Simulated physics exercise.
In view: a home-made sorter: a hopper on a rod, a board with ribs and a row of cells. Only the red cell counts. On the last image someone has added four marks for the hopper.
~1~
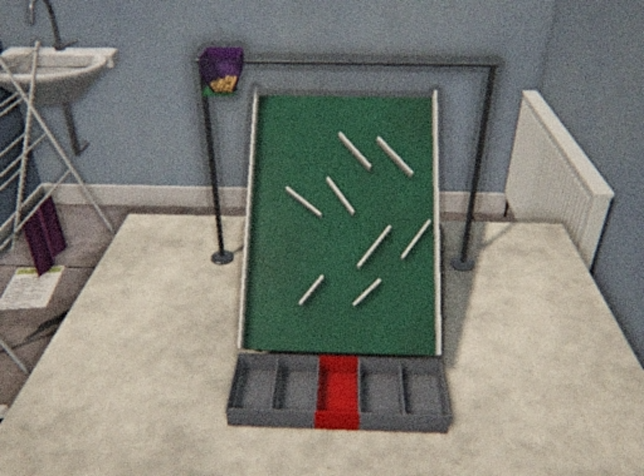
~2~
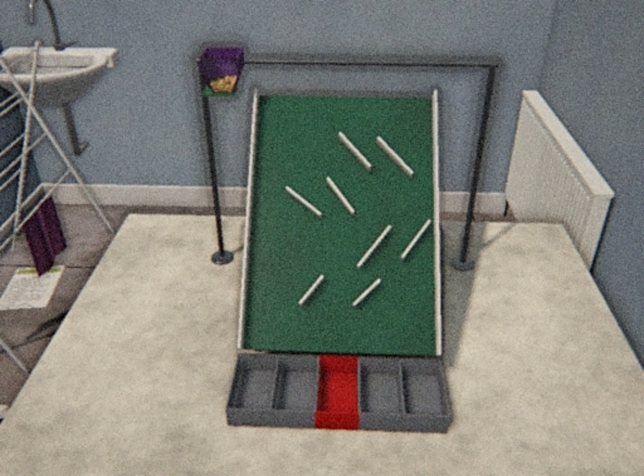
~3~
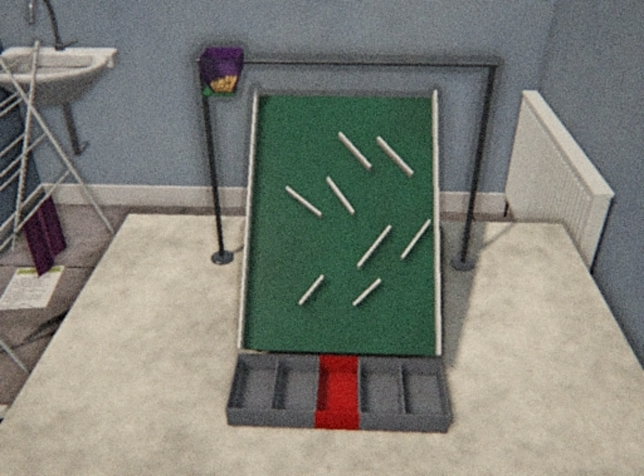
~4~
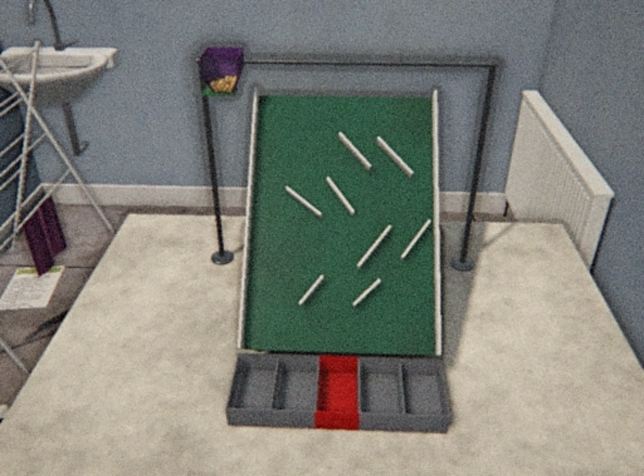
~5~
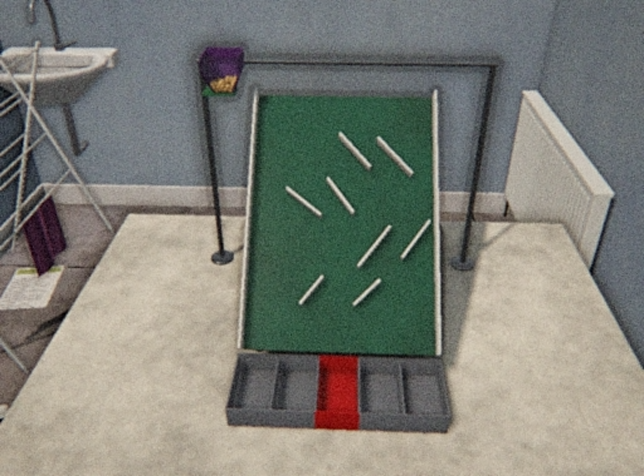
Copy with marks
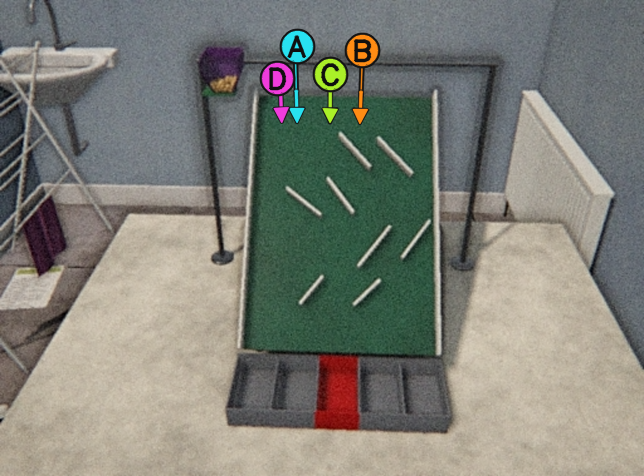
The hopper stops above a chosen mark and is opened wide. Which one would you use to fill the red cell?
It is C.
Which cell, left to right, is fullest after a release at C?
The third.
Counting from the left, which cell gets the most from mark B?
It is the fourth one.
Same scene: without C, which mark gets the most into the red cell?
It is A.
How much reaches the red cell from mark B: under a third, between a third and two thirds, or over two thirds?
It is under a third.
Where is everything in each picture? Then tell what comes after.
In the first picture, hopper (225, 83), dried chickpeas, door shut.
In the second picture, ribs (340, 133) to (370, 166), (378, 137) to (412, 173), (286, 187) to (321, 214).
In the third picture, ribs (328, 177) to (354, 212), (358, 266) to (390, 226), (402, 257) to (430, 220).
In the fourth picture, ribs (300, 303) to (323, 276), (354, 304) to (380, 280).
In the fifth picture, red cell (337, 420), number 3 of 5 from the left.
On the marked copy, mark A meets the board at (296, 117); mark B meets the board at (360, 118); mark C meets the board at (330, 117); mark D meets the board at (281, 117).
Choosing A, roughly half in the red cell, roughly a third in other cells, just a few held on the board.
Choosing B, roughly a quarter in the red cell, roughly two thirds in other cells, about a tenth held on the board.
Choosing C, roughly two thirds in the red cell, roughly a quarter in other cells, just a few held on the board.
Choosing D, roughly a quarter in the red cell, the larger part in other cells.
